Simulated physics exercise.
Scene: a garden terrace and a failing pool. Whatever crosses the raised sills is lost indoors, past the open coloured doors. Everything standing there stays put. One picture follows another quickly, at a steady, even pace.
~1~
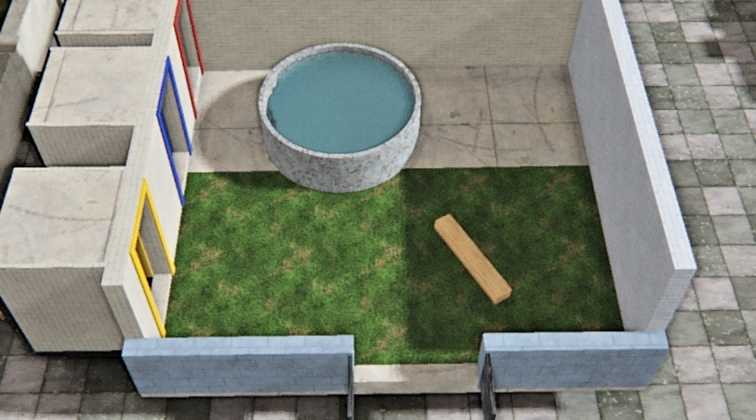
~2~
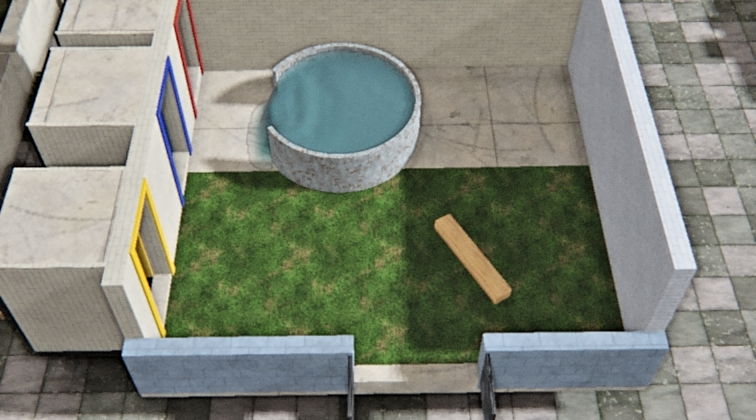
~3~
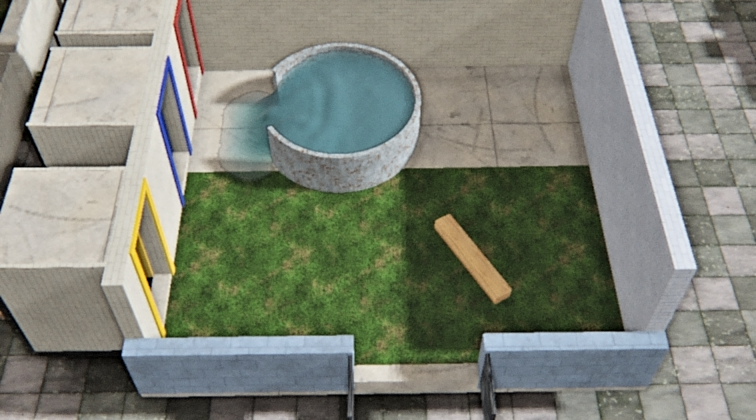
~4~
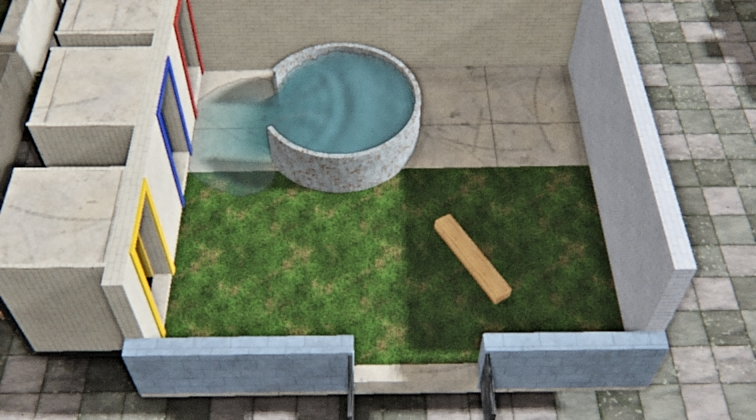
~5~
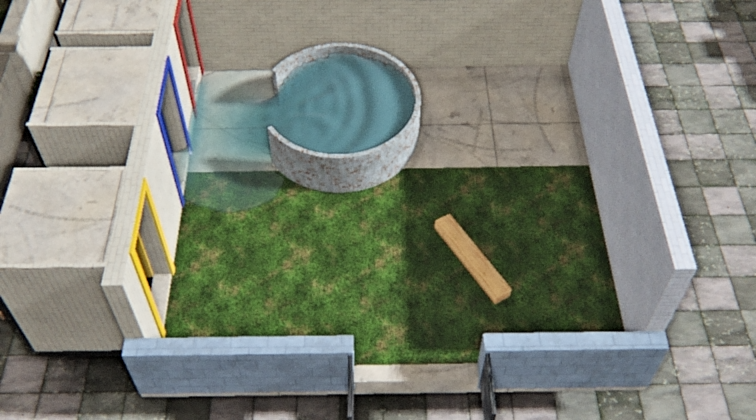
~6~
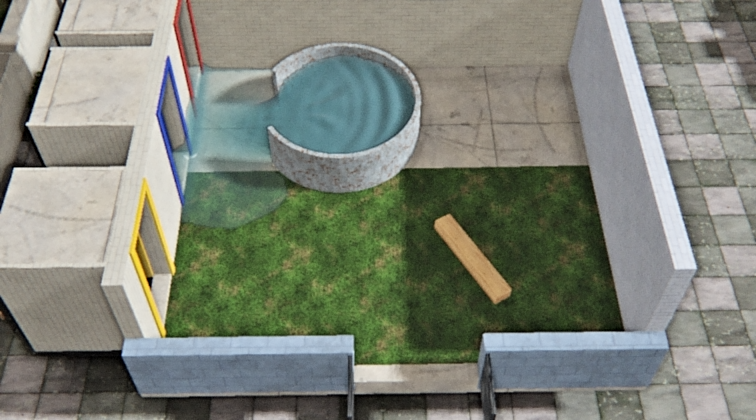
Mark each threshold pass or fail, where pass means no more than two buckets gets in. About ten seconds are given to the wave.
Yellow door - fail; red door - fail; blue door - fail.
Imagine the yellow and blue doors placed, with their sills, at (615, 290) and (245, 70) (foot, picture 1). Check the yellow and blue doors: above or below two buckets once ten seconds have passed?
As it turns out, the yellow door keeps clear but the blue door spills past.
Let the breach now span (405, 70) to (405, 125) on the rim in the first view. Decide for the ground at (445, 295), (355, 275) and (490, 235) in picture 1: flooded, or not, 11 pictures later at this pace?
Listed order gives left alone; left alone; sopping.
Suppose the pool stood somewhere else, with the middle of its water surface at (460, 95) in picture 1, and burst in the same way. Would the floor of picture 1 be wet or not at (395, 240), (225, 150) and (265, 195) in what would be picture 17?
I'd say still dry for the first, swamped for the second and swamped for the third.
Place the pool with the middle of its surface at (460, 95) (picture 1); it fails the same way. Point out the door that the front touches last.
I'd go with the yellow door.
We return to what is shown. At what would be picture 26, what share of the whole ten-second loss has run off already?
Result, approximate: 55 per cent.
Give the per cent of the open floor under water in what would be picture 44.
Close to 70 percent, by my reckoning.
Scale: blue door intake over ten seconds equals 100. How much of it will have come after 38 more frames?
About 90 per cent.
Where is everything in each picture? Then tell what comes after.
In the first frame, the round pool at (340, 101) is whole and still.
In the second frame, water pours out at (267, 120) and has run to (271, 165).
In the third frame, water pours out at (267, 123) and has run to (251, 96).
In the fourth frame, water pours out at (267, 125) and has run to (206, 99).
In the fifth frame, water pours out at (267, 125) and has run to (185, 194).
In the sixth frame, water pours out at (267, 124) and has run to (181, 217).
A moment on, water covers 15 % of the floor; the yellow door not reached, the red door over two buckets in, the blue door over two buckets in.
Next, water covers 25 % of the floor; the yellow door wet at the sill, nothing in, the red door far over two buckets in, the blue door far over two buckets in.
Then, water covers 45 % of the floor; the yellow door under two buckets in, the red door far over two buckets in, the blue door far over two buckets in.
Later, water covers 70 % of the floor; the yellow door over two buckets in, the red door far over two buckets in, the blue door far over two buckets in.
In the end, water covers 95 % of the floor; the yellow door far over two buckets in, the red door far over two buckets in, the blue door far over two buckets in.
